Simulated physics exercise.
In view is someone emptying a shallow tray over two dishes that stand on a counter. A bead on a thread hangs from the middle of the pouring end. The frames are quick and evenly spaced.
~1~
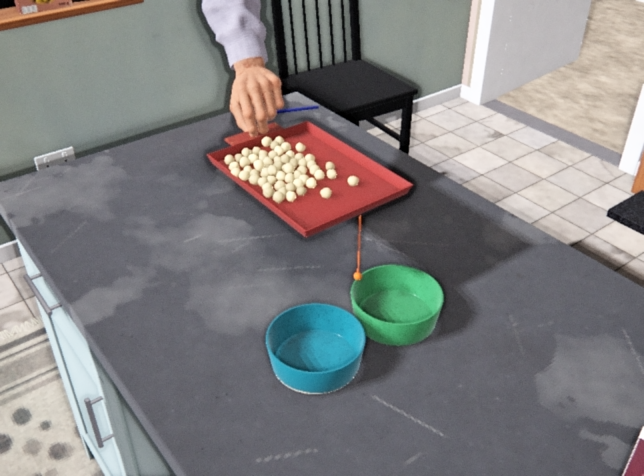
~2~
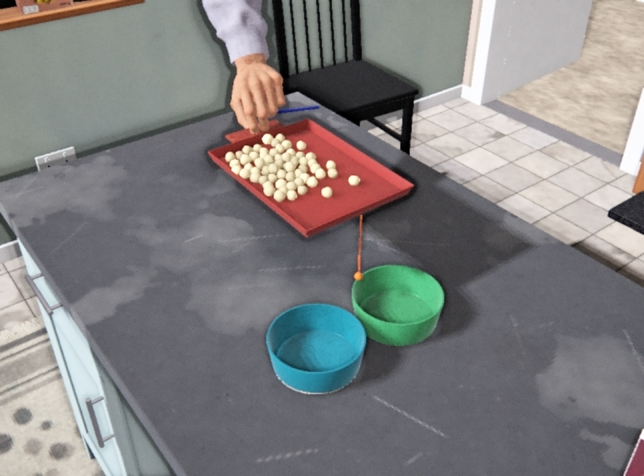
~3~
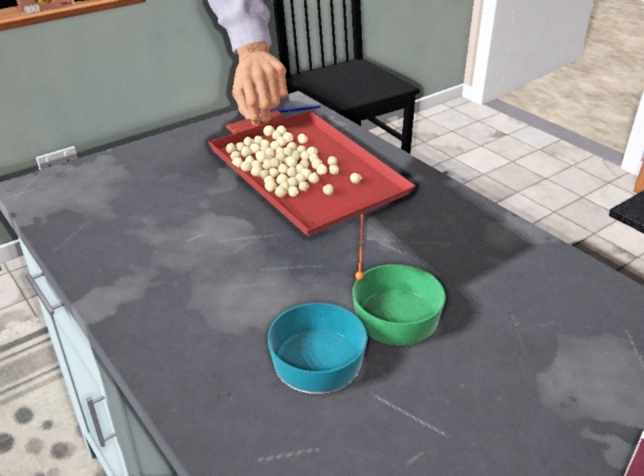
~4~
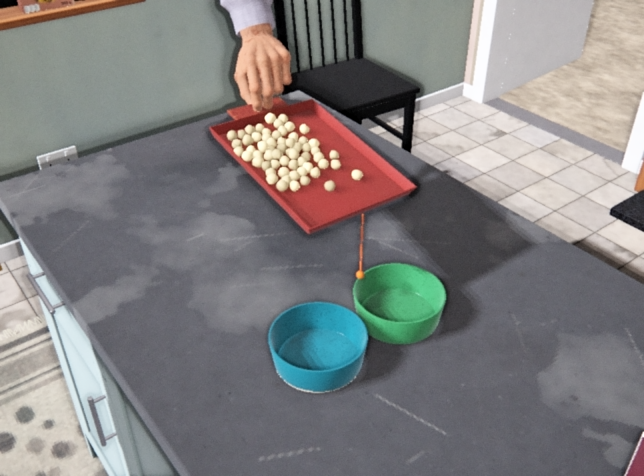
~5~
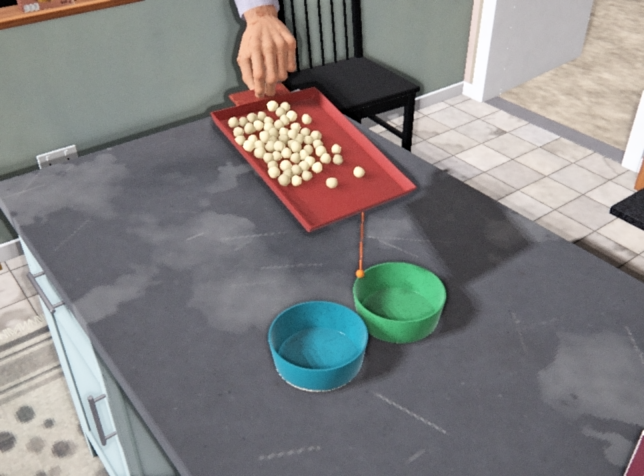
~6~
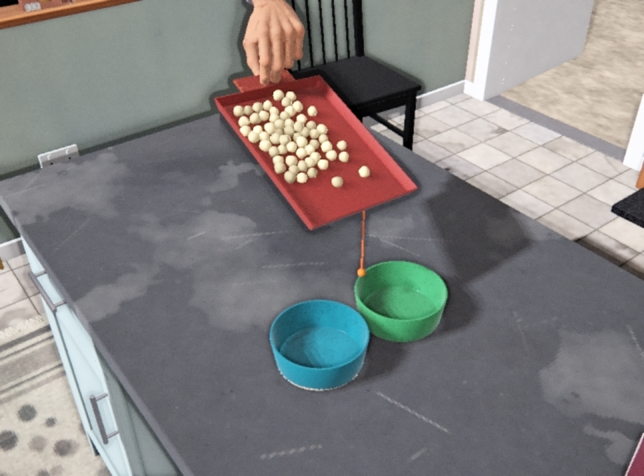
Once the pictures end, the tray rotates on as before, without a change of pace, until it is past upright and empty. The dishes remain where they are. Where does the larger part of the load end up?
The larger part ends up in the right dish.
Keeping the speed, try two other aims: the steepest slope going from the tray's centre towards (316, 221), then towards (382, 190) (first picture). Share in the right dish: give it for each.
The first gives 10 %, the second 40 %.
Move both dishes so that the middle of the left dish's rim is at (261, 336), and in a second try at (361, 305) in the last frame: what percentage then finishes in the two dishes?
First case: Some 20 %; second case: Some 80 %.
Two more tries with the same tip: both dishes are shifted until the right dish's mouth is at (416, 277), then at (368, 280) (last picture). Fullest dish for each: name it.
First try: The rightmost dish. Second try: The rightmost dish.
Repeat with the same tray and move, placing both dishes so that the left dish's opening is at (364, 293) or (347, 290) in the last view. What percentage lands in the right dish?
I'd expect some 30 percent, and then some 30 percent.
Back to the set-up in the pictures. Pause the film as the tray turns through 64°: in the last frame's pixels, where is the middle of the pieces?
In the last view, the load is centred close to (386, 205).
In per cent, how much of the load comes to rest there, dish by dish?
Per cent held at the end: Left dish 0, right dish 70.
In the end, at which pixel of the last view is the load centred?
Last view, centre at rest - approx. (409, 311).
Just after the last frame, tray tipped steeply; roughly two thirds on the tray; about a tenth in the right dish; roughly a quarter in the air.
A moment on, tray tipped past a quarter turn; just a few on the tray; roughly half in the right dish; roughly a quarter outside both; roughly a quarter in the air.
Further on, tray tipped past a quarter turn; just a few in the left dish; the larger part in the right dish; roughly a quarter outside both.
When it is over, tray tipped past a quarter turn; just a few in the left dish; the larger part in the right dish; roughly a quarter outside both.
